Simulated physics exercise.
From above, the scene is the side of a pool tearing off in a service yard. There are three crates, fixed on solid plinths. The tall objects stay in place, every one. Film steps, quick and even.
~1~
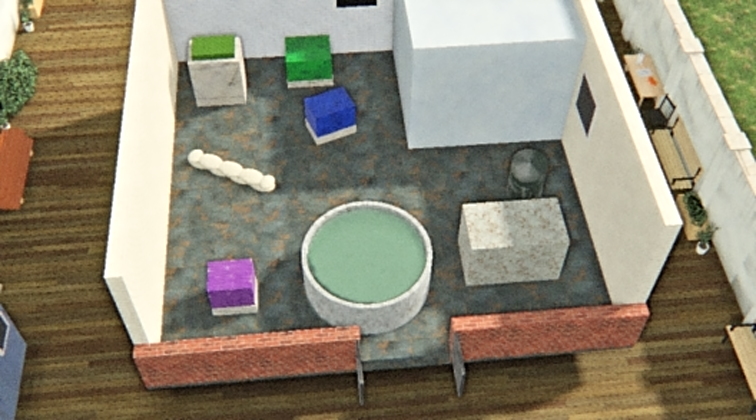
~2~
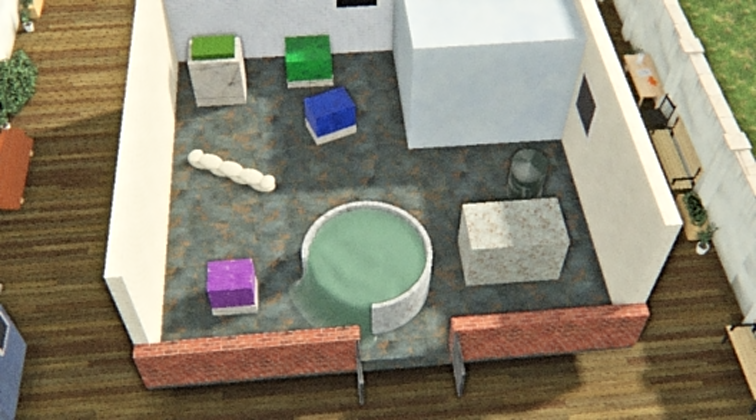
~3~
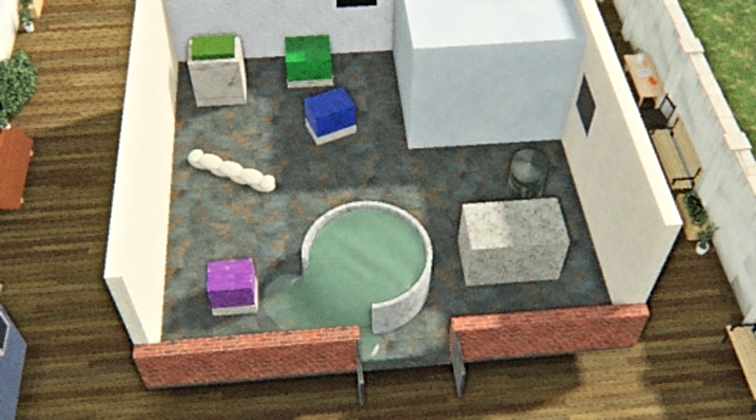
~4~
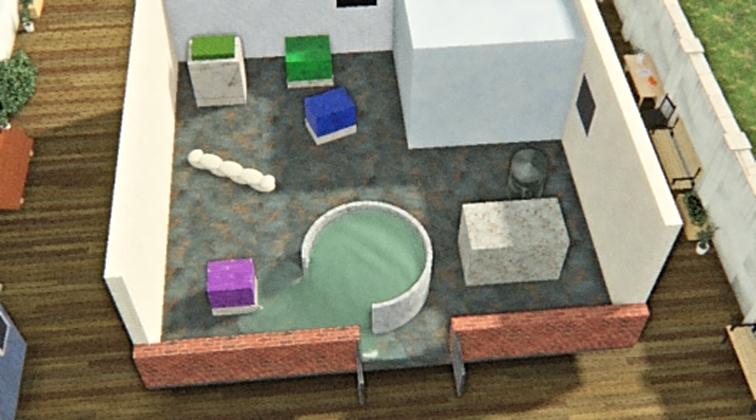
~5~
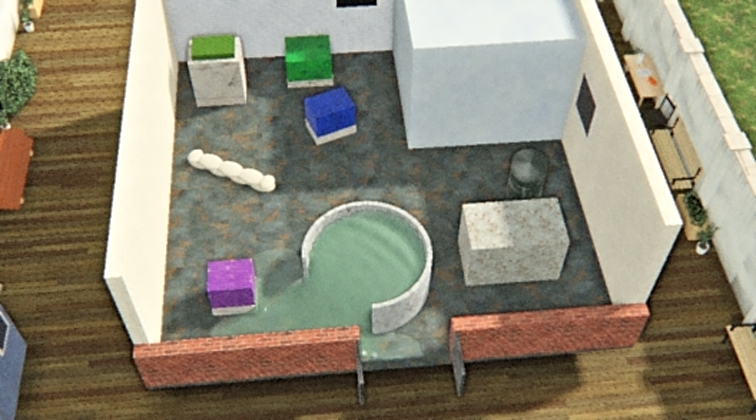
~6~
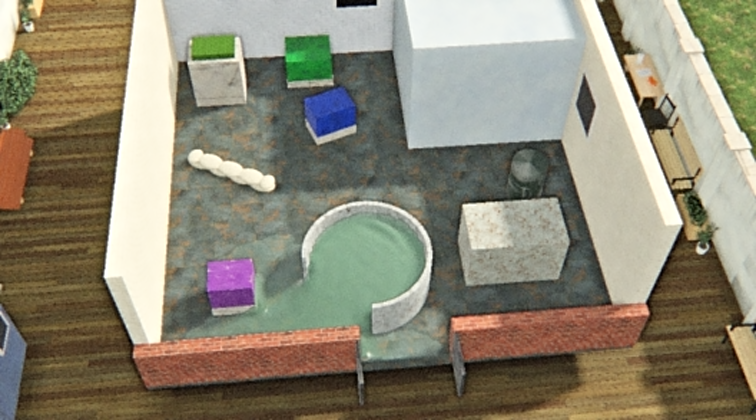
A large pale block fills the upper right of a walled service yard, seen from above, with low red brick walls along the front. Green and blue crates stand at the back, a purple one at lower left, and a speckled grey block right of a round pool of green water. The pool's front-left side opens and water pours out, spreading toward the purple crate and the front opening, while the camera stays still.
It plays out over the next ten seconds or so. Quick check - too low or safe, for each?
Green crate safe; purple crate too low; blue crate safe.
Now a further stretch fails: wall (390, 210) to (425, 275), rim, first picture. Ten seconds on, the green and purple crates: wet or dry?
Taking them in turn, the green one is left untouched, and the purple one is left untouched.
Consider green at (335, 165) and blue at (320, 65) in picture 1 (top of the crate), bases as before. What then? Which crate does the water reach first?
My pick is the purple-painted one.
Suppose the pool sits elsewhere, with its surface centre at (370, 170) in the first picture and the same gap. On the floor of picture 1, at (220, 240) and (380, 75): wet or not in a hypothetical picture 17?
Taking them in turn, drenched, then left unwetted.
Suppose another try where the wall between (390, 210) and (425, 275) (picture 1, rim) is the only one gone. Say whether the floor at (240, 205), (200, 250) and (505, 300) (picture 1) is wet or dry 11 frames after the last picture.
Well, the first one's left untouched, the second's left untouched, and the third's sodden.
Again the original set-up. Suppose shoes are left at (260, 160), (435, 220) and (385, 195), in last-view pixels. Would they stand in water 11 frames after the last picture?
Point one left clear, point two left clear, point three left clear.
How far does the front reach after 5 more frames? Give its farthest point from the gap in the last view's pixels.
About at (168, 240).
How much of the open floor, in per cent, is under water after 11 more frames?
That works out at 30 %.
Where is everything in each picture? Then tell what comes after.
The first picture shows still water in the pool at (367, 255).
In the second picture, the front is at (299, 283), out from the gap at (328, 311).
In the third picture, water pours out at (328, 312) and has run to (272, 287).
In the fourth picture, the front is at a hidden place, out from the gap at (328, 313).
In the fifth picture, water pours out at (328, 313) and has run to a hidden place.
In the sixth picture, the front is at a hidden place, out from the gap at (328, 313).
A moment on, water covers 15 % of the floor; the green crate not reached, the purple crate water round its plinth, the blue crate not reached.
Next, water covers 30 % of the floor; the green crate not reached, the purple crate water round its plinth, the blue crate not reached.
Then, water covers 45 % of the floor; the green crate not reached, the purple crate water round its plinth, the blue crate water round its plinth.
Later, water covers 75 % of the floor; the green crate water round its plinth, the purple crate water round its plinth, the blue crate water round its plinth.
In the end, water covers 85 % of the floor; the green crate stayed above the water, the purple crate was topped, the blue crate stayed above the water.
